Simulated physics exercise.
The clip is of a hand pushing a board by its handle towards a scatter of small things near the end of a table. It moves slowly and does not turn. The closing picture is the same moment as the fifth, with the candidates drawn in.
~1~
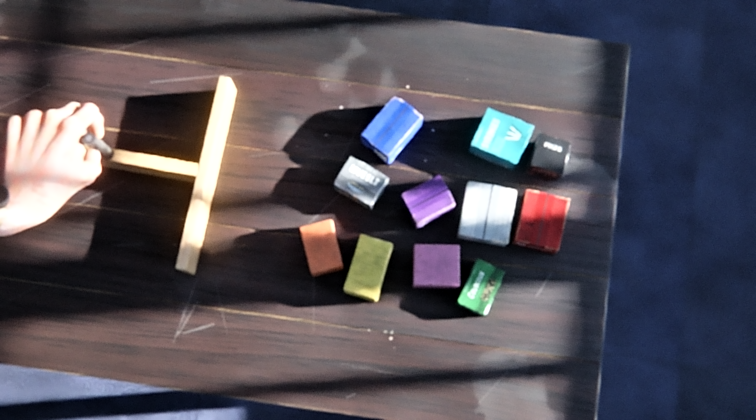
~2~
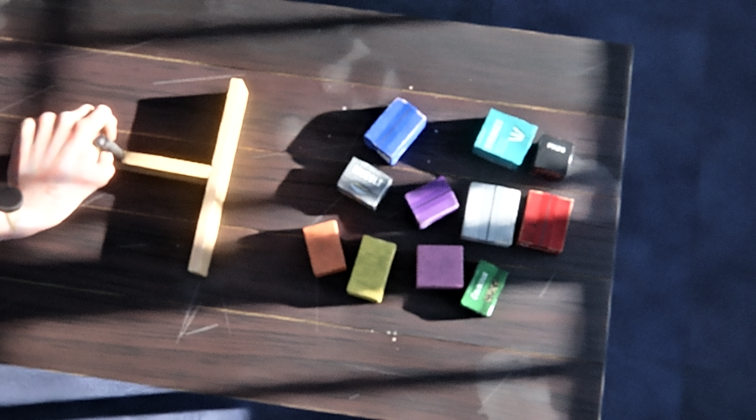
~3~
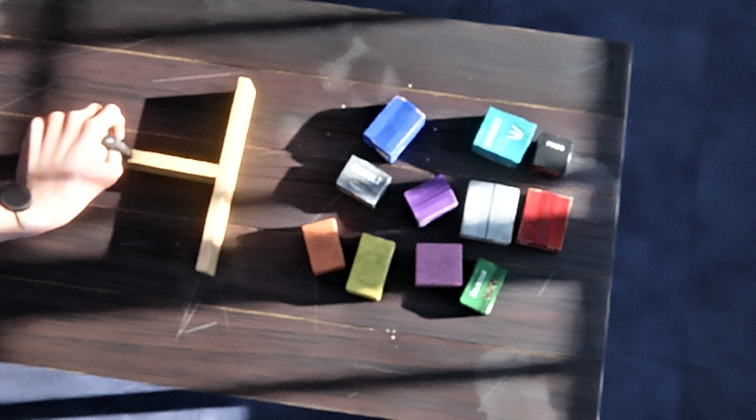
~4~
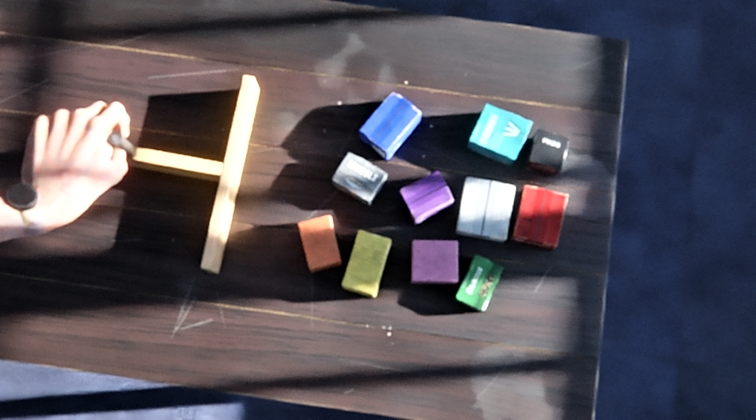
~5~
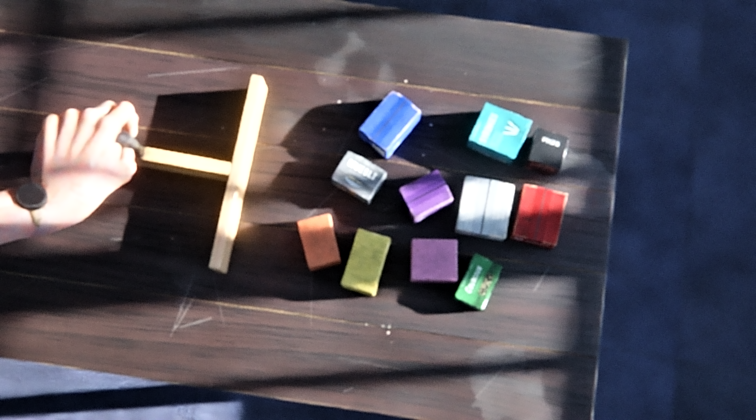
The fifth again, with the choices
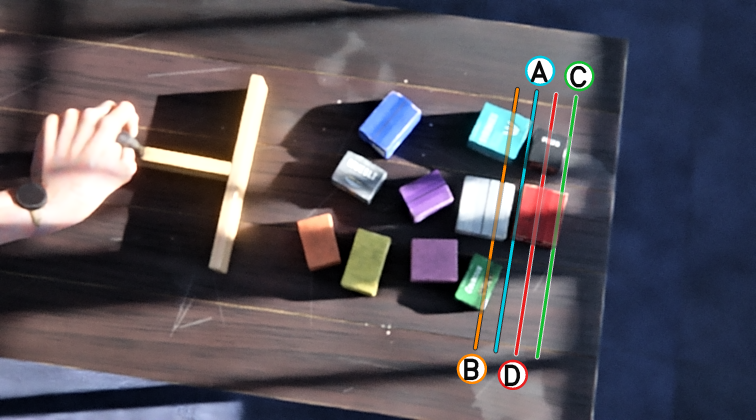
A hand slowly pushing a wooden board by its handle a short way right towards scattered colourful blocks on a dark table.
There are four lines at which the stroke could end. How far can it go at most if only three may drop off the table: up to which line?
At B, and not beyond.
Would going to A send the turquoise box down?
By then, no.
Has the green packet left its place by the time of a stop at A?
By then, yes.
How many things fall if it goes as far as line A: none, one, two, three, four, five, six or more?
In all, four.
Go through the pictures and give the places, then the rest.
Grey packet (361, 184); blue box (391, 130); purple box (428, 202), in the first picture.
Board (215, 173); turquoise box (504, 141), in the second picture.
Board (223, 172); orange block (324, 247), in the third picture.
Board (228, 170); green packet (479, 283), in the fourth picture.
Board (236, 170); yellow block (367, 263); white box (484, 209); grey packet (359, 178), in the fifth picture.
On the marked copy, A at (517, 217); B at (497, 215); C at (557, 223); D at (537, 220).
Taking B. A third of the way, board (329, 183); yellow block (371, 263); orange block (340, 248).
Two thirds of the way, board (423, 196); red box (587, 230); green packet (542, 292).
When it is over, board (497, 206); red box over the edge; green packet over the edge; two fallen.
As for the rest, A drops four; C drops seven; D drops five.
